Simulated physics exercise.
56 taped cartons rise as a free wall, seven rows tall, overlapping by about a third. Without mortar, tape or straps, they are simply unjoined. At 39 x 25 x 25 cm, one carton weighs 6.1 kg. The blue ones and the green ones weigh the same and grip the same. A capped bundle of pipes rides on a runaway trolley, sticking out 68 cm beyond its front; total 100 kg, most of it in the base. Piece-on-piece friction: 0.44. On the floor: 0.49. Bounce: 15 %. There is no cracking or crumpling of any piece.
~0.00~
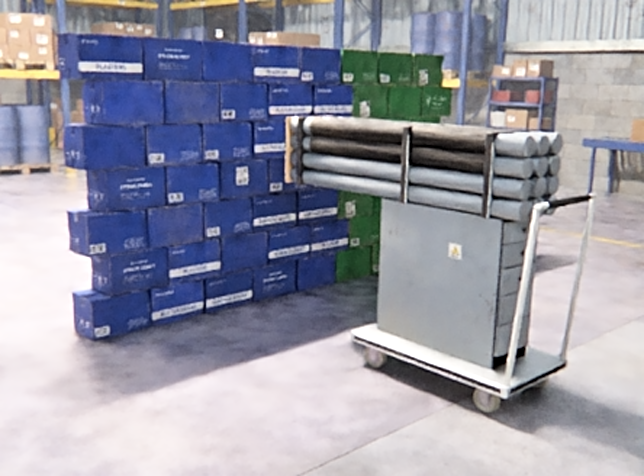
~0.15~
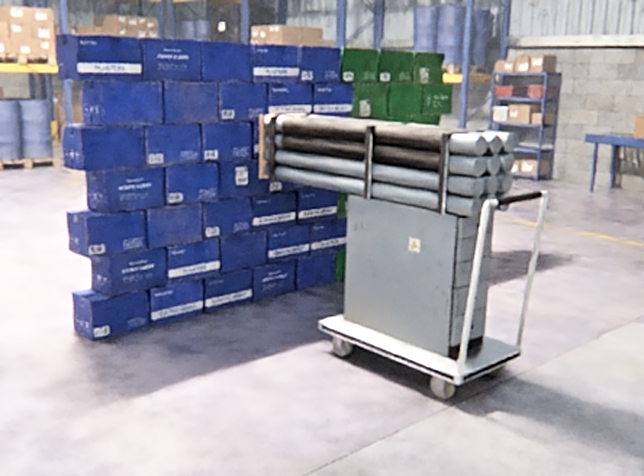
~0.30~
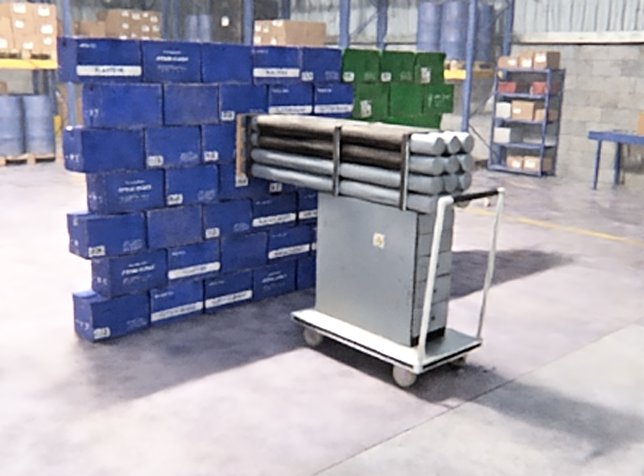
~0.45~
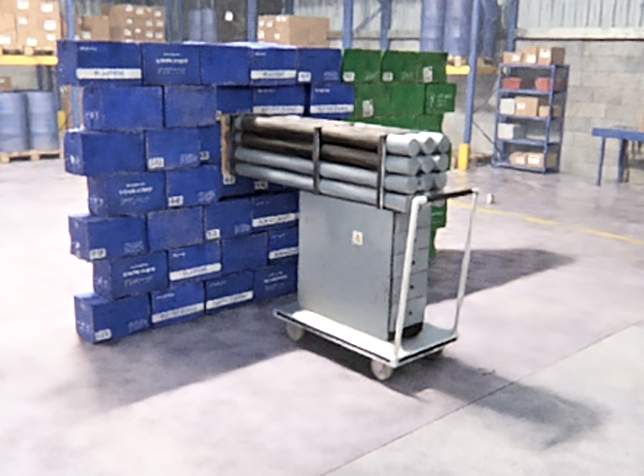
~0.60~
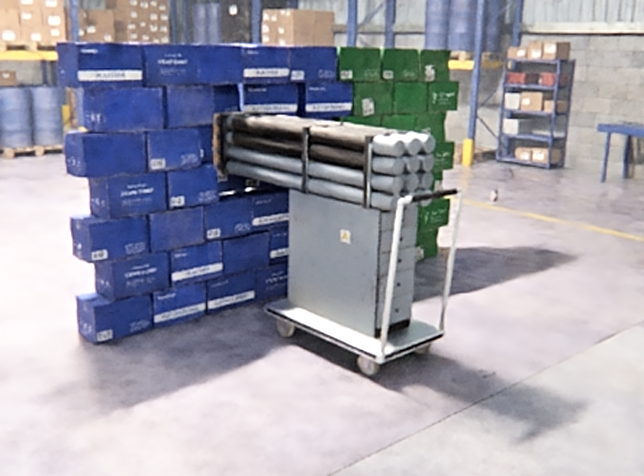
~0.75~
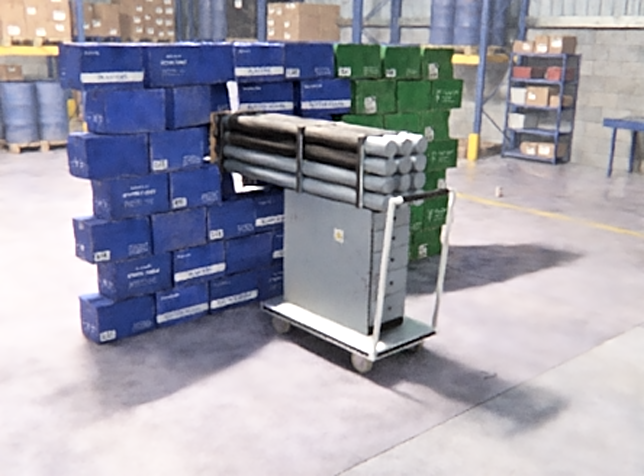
In a warehouse, a trolley loaded with grey pipes rolls left into a stacked wall of blue and green cartons, pushing some out of line.
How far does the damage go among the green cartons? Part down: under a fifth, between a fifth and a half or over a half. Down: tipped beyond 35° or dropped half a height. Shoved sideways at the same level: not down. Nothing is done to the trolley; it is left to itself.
Below a fifth.
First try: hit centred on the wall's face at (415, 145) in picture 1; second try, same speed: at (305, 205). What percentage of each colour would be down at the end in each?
For blue it's 0 then 0 per cent, for green 60 then 0 per cent.
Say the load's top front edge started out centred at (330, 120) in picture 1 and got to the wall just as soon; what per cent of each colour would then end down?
You'd end up with blue at 30 per cent down and green at 0 per cent.
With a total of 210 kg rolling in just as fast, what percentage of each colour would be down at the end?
Down at the end: Blue 30 per cent, green 0 per cent.
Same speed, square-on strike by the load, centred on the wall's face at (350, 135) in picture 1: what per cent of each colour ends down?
Result - blue: 30 %; green: 40 %.
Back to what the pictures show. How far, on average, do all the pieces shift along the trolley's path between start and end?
Mean shift: Around 25 cm.
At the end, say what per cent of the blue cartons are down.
Blue: 40%.
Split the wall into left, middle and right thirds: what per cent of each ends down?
Left third 30 percent, middle third 50 percent, right third 0 percent.
After 0.96 s, load 38 cm past the wall's line, still rolling; none of the 21 green cartons down (3 of 56 in all colours); top green carton leaning 12°; top blue carton leaning 10°.
After 1.26 s, load 45 cm past the wall's line, still rolling; none of the 21 green cartons down (10 of 56 in all colours); top green carton leaning 18°; top blue carton leaning 56°, 10 cm lower.
After 1.56 s, load 51 cm past the wall's line, still rolling; 1 of the 21 green cartons down (14 of 56 in all colours); top green carton leaning 47°, 10 cm lower; top blue carton on its side.
After 2.00 s, load 57 cm past the wall's line, still rolling; 1 of the 21 green cartons down (14 of 56 in all colours); top green carton on its side; top blue carton upside down.
At rest (3.4 s), load 59 cm past the wall's line, stopped; 1 of the 21 green cartons down (14 of 56 in all colours); top green carton on its side; top blue carton on its side. That is 5 per cent. As the last picture would show them, middles, top green carton near (311, 244), top blue carton near (50, 260).
